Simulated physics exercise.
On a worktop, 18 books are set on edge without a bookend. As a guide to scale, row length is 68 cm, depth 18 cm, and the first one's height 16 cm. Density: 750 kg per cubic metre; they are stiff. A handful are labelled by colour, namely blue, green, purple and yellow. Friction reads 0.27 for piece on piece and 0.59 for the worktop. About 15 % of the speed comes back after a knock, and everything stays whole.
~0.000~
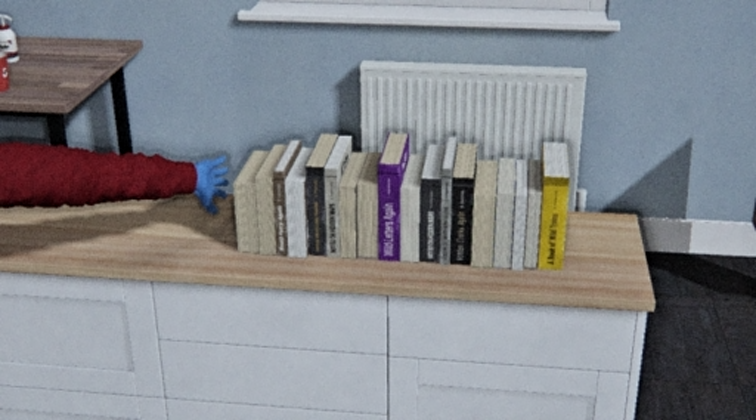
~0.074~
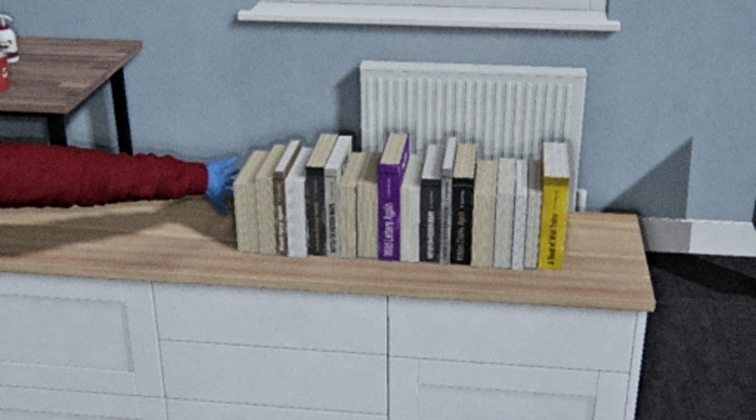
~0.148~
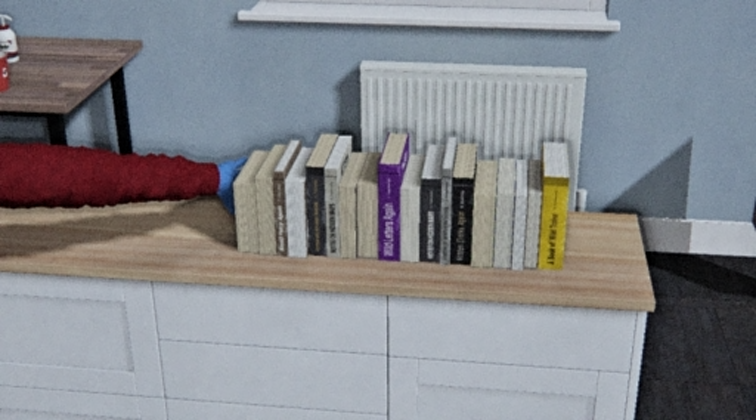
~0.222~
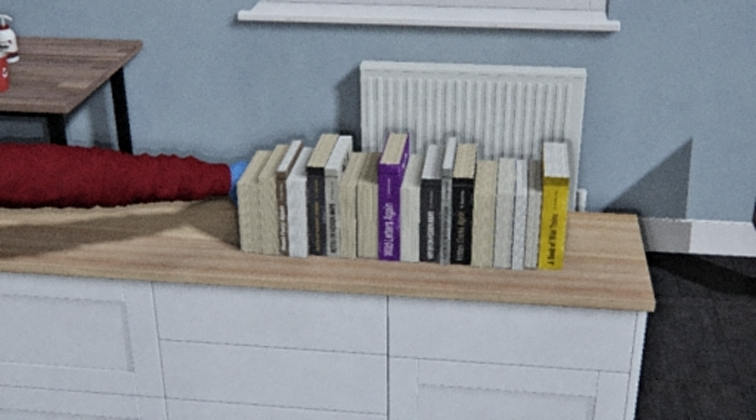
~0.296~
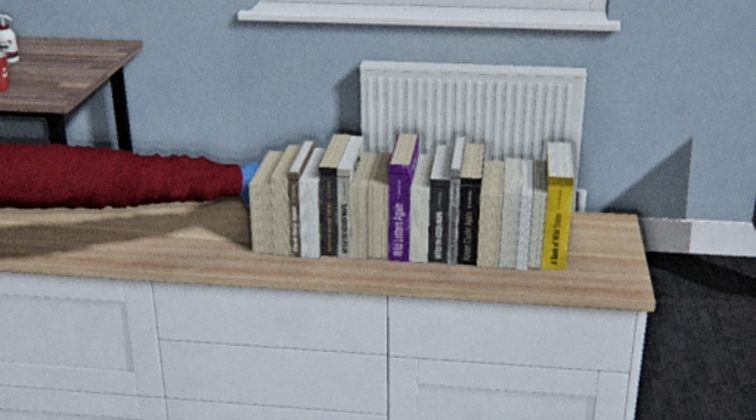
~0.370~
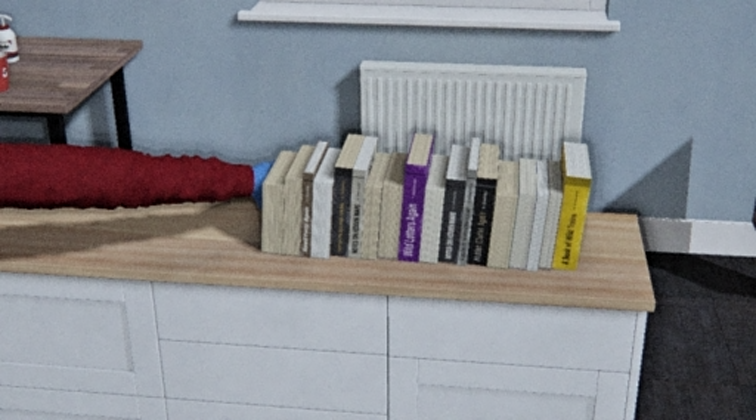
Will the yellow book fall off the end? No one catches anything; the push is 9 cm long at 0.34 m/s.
Yes, it comes off.
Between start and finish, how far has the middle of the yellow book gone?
Start and end are some 90 cm apart.
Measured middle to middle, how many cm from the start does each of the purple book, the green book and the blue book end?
Here purple ends up 10 centimetres away, green 10 centimetres and blue 10 centimetres.
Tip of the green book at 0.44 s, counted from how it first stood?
Close to 5° of tilt compared with the start.
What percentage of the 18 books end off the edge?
The share is about 5 in a hundred.
Around 0.44 s, none of the 18 books off the edge, 18 disturbed; yellow book tipped 6°; blue book tipped 6°.
Around 0.98 s, 1 of the 18 books off the edge; yellow book upside down; blue book tipped 25°.
Finally (1.6 s), 1 of the 18 books off the edge; yellow book on its side; blue book tipped 57°; green book tipped 14°. Seen by the last camera, middles, blue book near (569, 226).
